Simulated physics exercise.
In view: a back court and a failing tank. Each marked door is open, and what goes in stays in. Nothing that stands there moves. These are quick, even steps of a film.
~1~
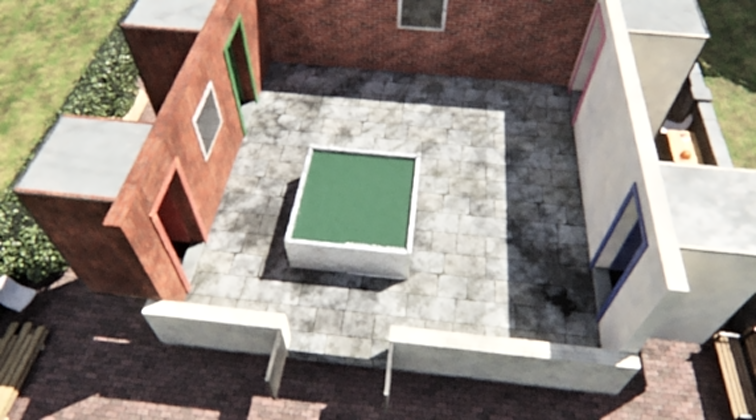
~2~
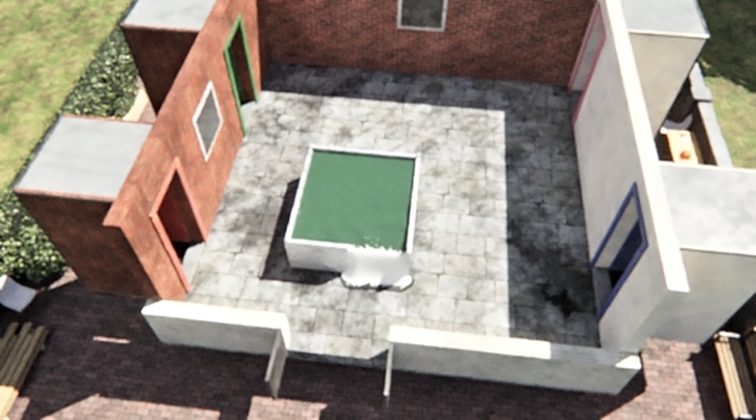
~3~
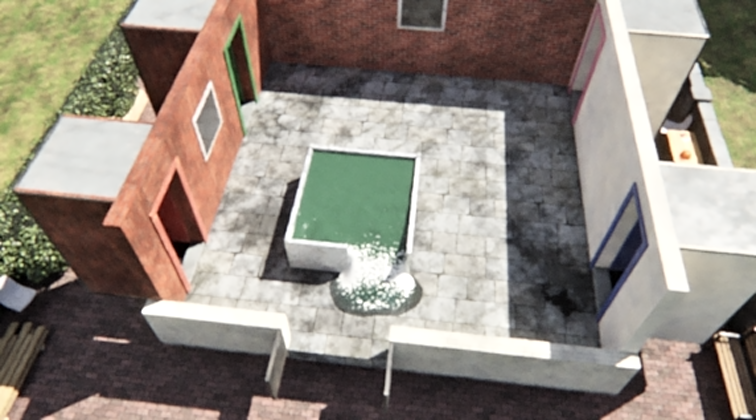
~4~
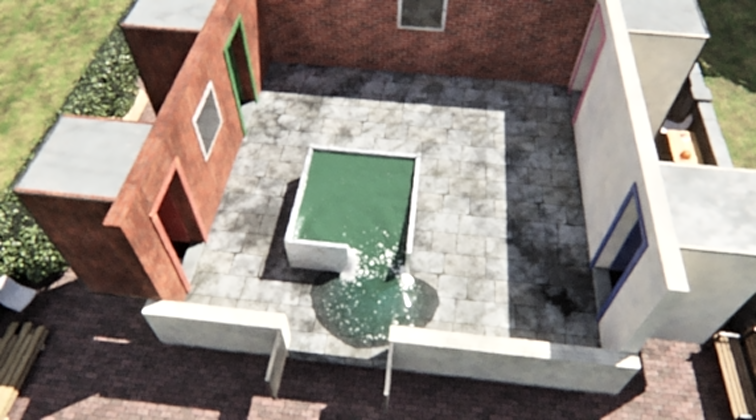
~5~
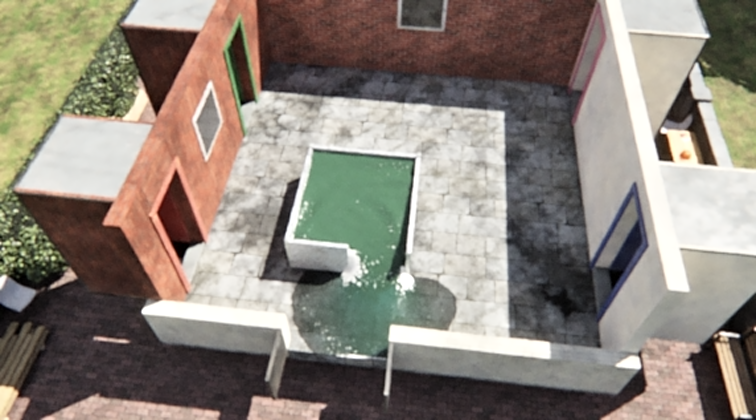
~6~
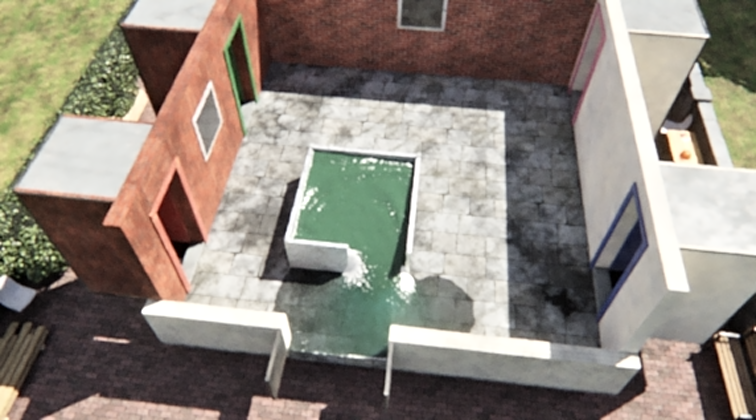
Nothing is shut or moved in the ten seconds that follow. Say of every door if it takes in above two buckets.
The blue door holds within the limit; the green door holds within the limit; the red door holds within the limit; the pink door holds within the limit.
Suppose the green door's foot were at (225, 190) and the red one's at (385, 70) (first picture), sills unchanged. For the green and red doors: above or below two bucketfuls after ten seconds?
In short: The green door stays under; the red door is under.
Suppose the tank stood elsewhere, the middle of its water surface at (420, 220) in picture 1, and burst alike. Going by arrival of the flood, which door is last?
It is the green-painted one.
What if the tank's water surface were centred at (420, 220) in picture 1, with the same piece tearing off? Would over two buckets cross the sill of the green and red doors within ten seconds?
The green door takes less, the red door lets more in.
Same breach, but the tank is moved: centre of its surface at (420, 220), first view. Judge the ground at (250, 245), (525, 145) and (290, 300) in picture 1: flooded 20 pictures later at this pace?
In turn: Wet, awash, awash.
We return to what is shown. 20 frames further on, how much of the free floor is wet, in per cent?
Some 25 per cent.
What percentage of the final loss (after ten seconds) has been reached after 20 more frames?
I make it 60 per cent.
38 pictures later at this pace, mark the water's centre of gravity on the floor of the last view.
At about (425, 233).
A moment on, water covers 10 % of the floor; the blue door not reached, the green door not reached, the red door not reached, the pink door not reached.
Next, water covers 15 % of the floor; the blue door wet at the sill, nothing in, the green door not reached, the red door not reached, the pink door not reached.
Then, water covers 25 % of the floor; the blue door under two buckets in, the green door not reached, the red door wet at the sill, nothing in, the pink door not reached.
Later, water covers 45 % of the floor; the blue door under two buckets in, the green door not reached, the red door wet at the sill, nothing in, the pink door wet at the sill, nothing in.
In the end, water covers 60 % of the floor; the blue door under two buckets in, the green door not reached, the red door wet at the sill, nothing in, the pink door wet at the sill, nothing in.
